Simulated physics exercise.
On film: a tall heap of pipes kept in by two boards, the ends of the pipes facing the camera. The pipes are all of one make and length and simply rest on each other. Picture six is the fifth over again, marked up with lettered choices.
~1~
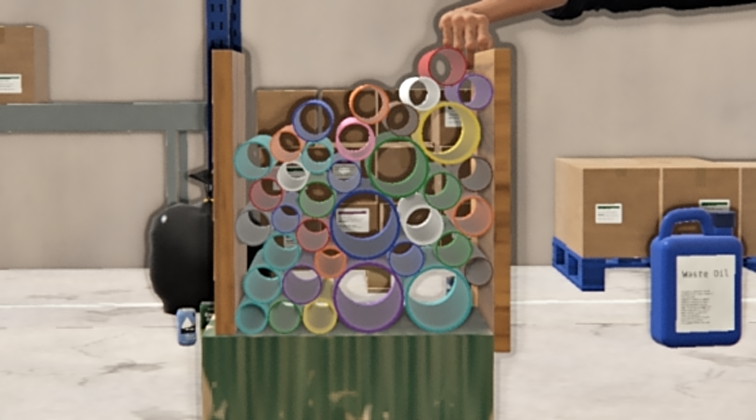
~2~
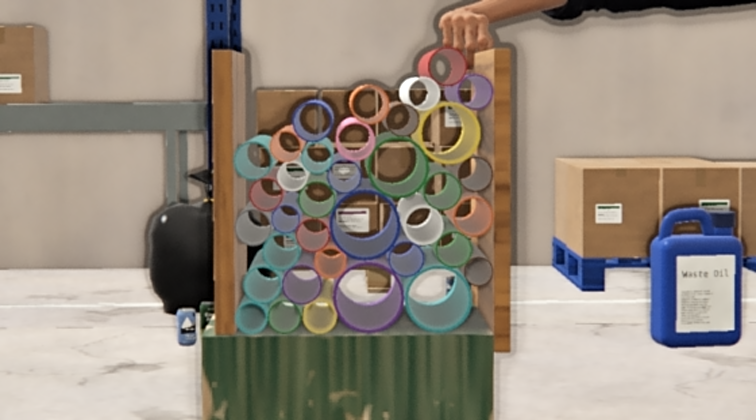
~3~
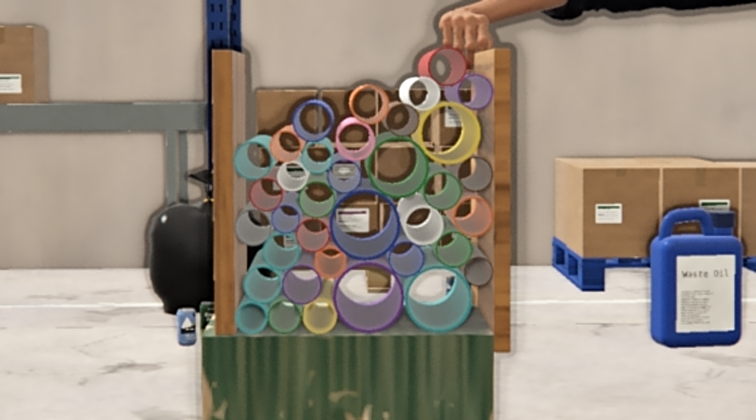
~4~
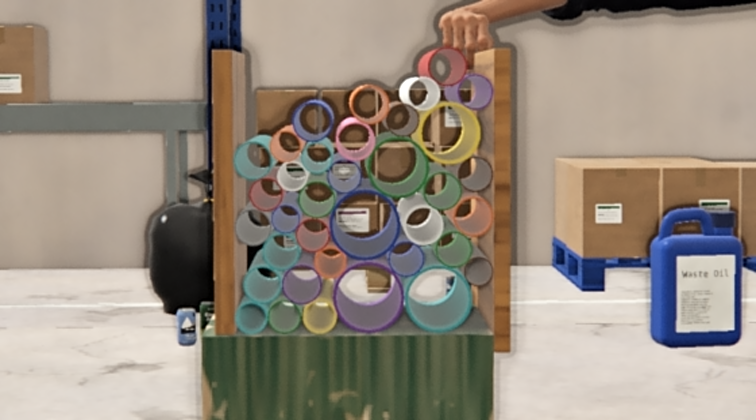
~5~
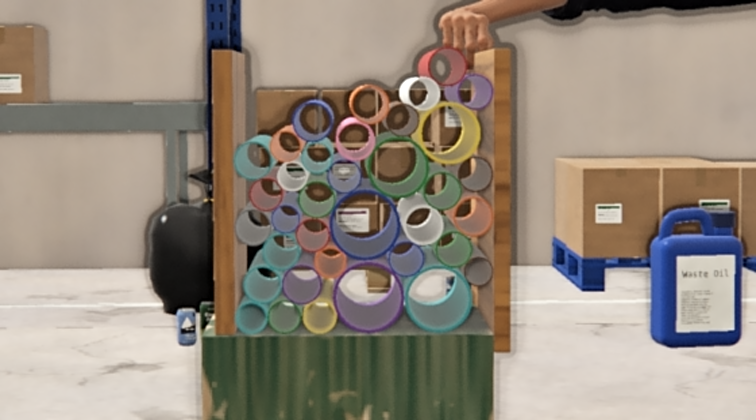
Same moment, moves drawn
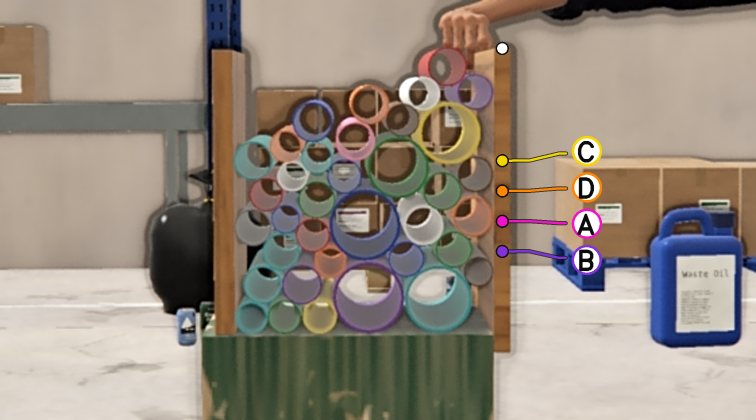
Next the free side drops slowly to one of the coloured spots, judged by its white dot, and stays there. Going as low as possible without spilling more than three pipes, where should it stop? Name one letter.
It can be let down to D.
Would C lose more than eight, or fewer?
Fewer than eight.
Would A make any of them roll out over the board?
Yes.
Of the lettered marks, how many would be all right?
The number is two.
On the marked copy, A at (502, 221); B at (502, 251); C at (502, 161); D at (502, 191); the white dot at (502, 49).
Following D. Soon after the start, top of the board (494, 112).
Later, top of the board (494, 182).
In the end, top of the board (494, 191), one out over the board.
As for the rest, A more than three out over the board; B more than three out over the board; C none out over the board.
